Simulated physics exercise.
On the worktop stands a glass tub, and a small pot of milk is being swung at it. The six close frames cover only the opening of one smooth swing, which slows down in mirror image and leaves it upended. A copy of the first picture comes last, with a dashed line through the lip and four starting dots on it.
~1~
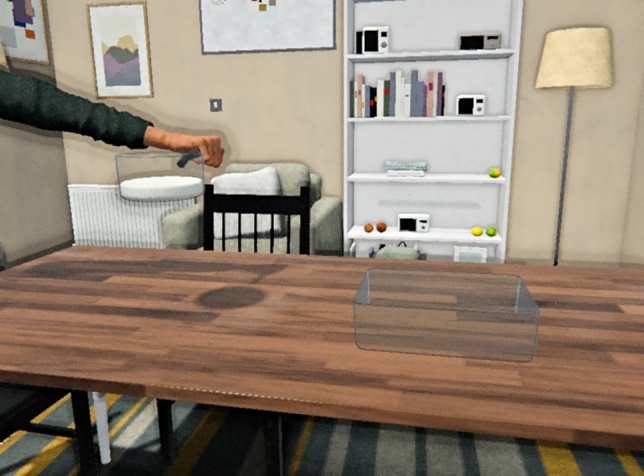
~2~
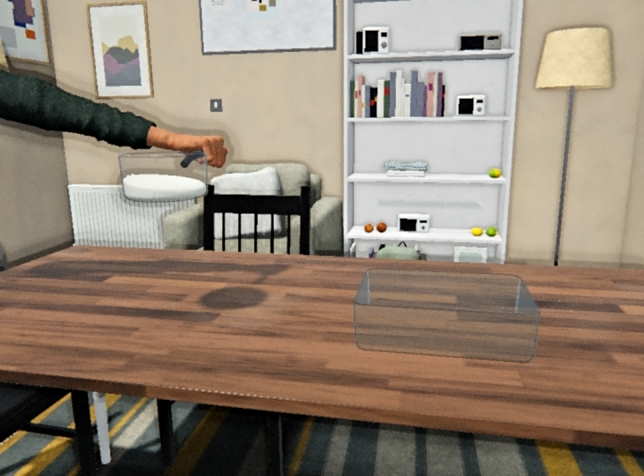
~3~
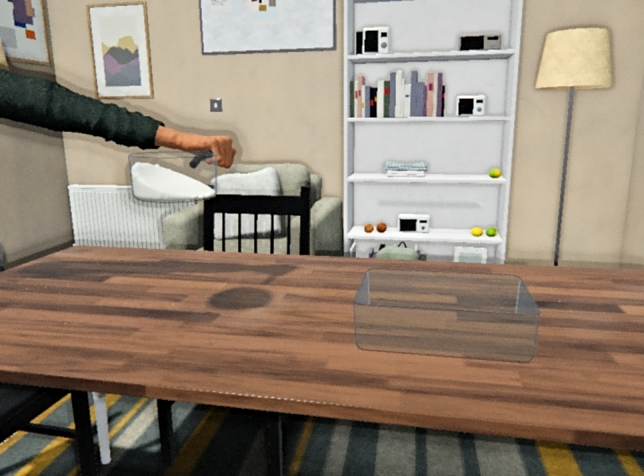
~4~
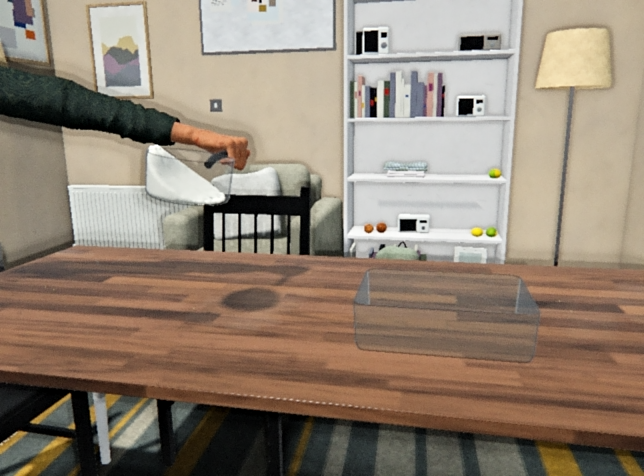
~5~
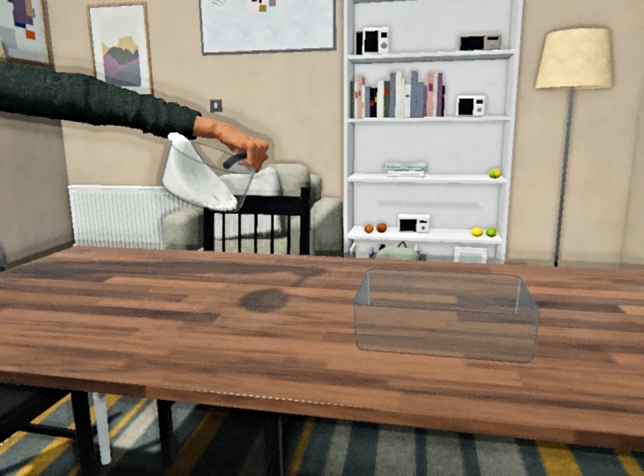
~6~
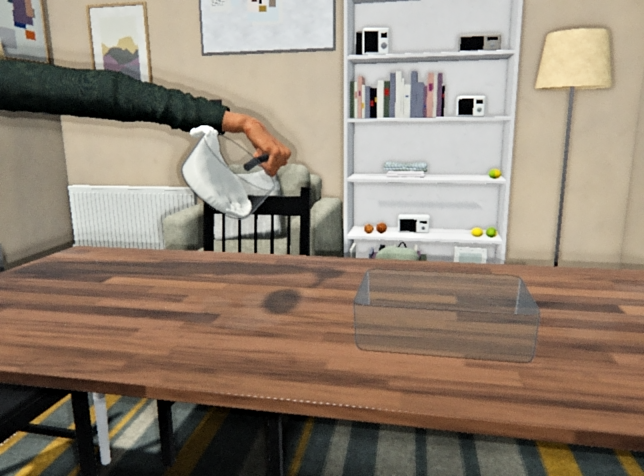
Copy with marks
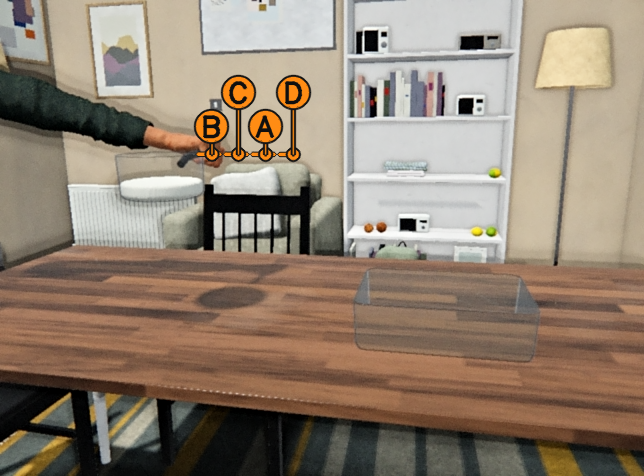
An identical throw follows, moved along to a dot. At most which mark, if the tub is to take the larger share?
Take B.
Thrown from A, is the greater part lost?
No, not at all.
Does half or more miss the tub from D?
No.
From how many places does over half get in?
All four.
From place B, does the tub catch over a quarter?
Yes.
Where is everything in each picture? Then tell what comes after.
Upright, lip at (198, 154); tub from (355, 347) to (533, 361); nothing has left yet.
Upright, lip at (201, 154); nothing has left yet.
Upright, lip at (212, 155); nothing has left yet.
Tipped about 9°, lip at (230, 161); nothing has left yet.
Tipped about 23°, lip at (252, 173); milk is over the rim, down to (185, 142).
Tipped about 42°, lip at (272, 188); milk is over the rim, down to (197, 136).
On the marked copy, A at (265, 154); B at (211, 154); C at (238, 154); D at (293, 154).
With A, about 75 % lands in the tub, 7 % falls short and 18 % goes beside or beyond.
With B, about 62 % lands in the tub, 26 % falls short and 12 % goes beside or beyond.
With C, about 77 % lands in the tub, 9 % falls short and 14 % goes beside or beyond.
With D, about 79 % lands in the tub, 7 % falls short and 14 % goes beside or beyond.
